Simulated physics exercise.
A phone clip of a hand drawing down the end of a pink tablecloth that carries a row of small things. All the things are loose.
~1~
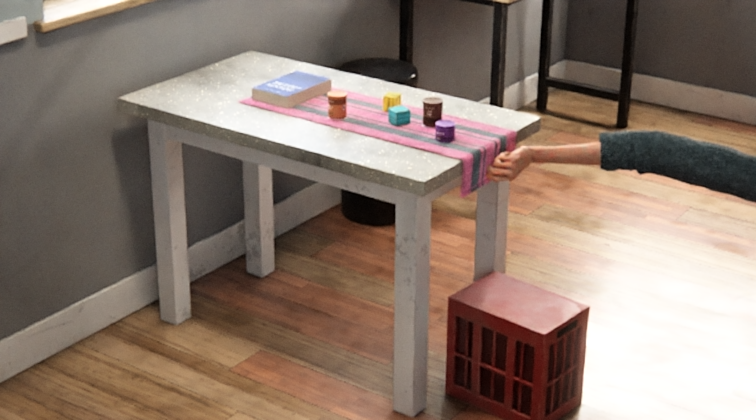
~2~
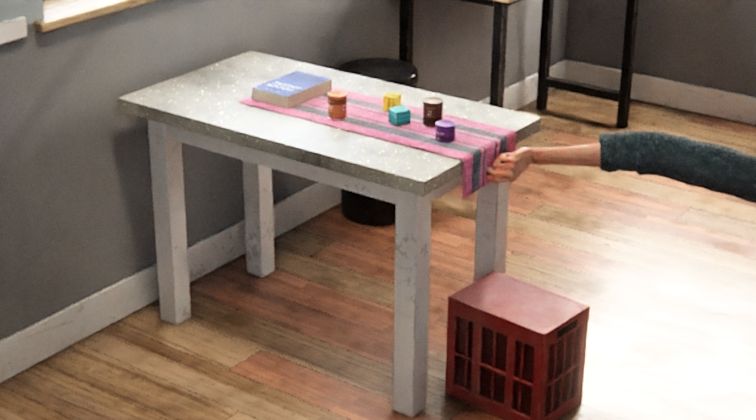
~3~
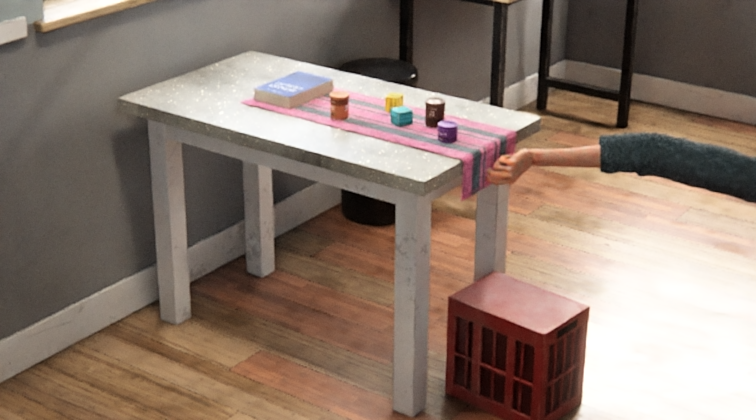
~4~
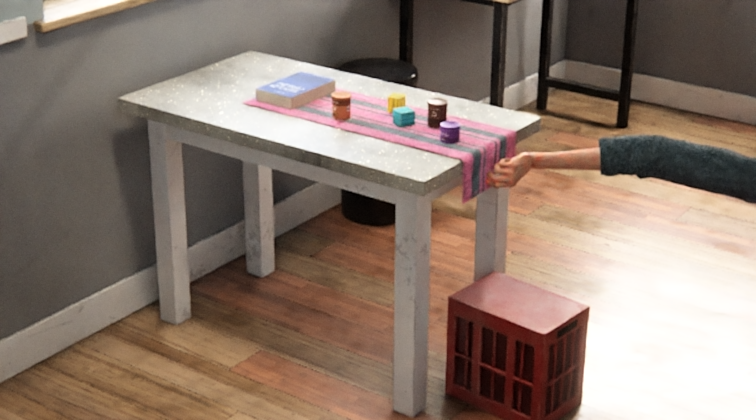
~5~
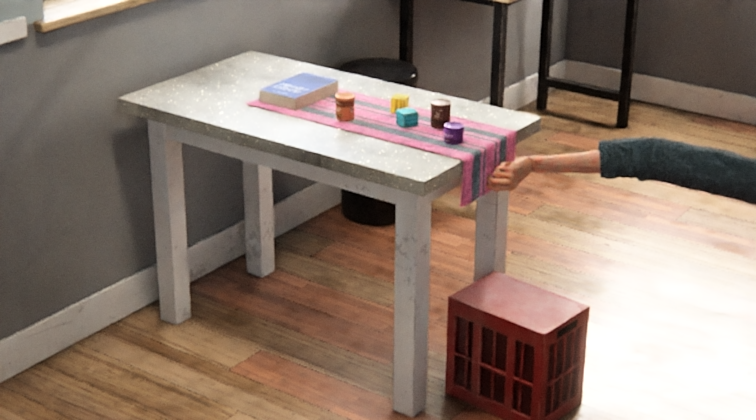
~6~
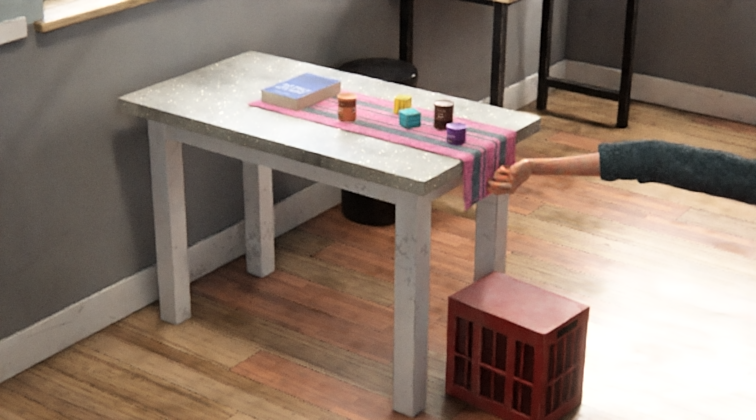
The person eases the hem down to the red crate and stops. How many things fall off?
The answer is three.
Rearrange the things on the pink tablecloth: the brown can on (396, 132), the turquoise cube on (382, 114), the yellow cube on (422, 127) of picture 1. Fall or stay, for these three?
The brown can drops off, the turquoise cube survives, the yellow cube goes over.
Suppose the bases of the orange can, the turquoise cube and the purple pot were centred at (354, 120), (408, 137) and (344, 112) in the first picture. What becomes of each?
The orange can survives; the turquoise cube comes down; the purple pot remains up.
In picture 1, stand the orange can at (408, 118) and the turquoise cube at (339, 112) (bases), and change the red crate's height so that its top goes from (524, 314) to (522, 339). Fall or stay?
The orange can tumbles off; the turquoise cube keeps its place on top.
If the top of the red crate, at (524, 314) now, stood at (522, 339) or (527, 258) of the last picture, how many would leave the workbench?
It would be 4 and 1.
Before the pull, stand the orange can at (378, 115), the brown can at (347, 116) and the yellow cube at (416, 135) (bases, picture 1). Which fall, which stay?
The orange can keeps its place on top; the brown can keeps its place on top; the yellow cube goes over.
Early on, hem near (488, 244); purple pot gone.
Midway, hem near (488, 282); purple pot, brown can and turquoise cube gone.
Finally, hem on the crate; purple pot, brown can and turquoise cube gone. Over the edge go three.
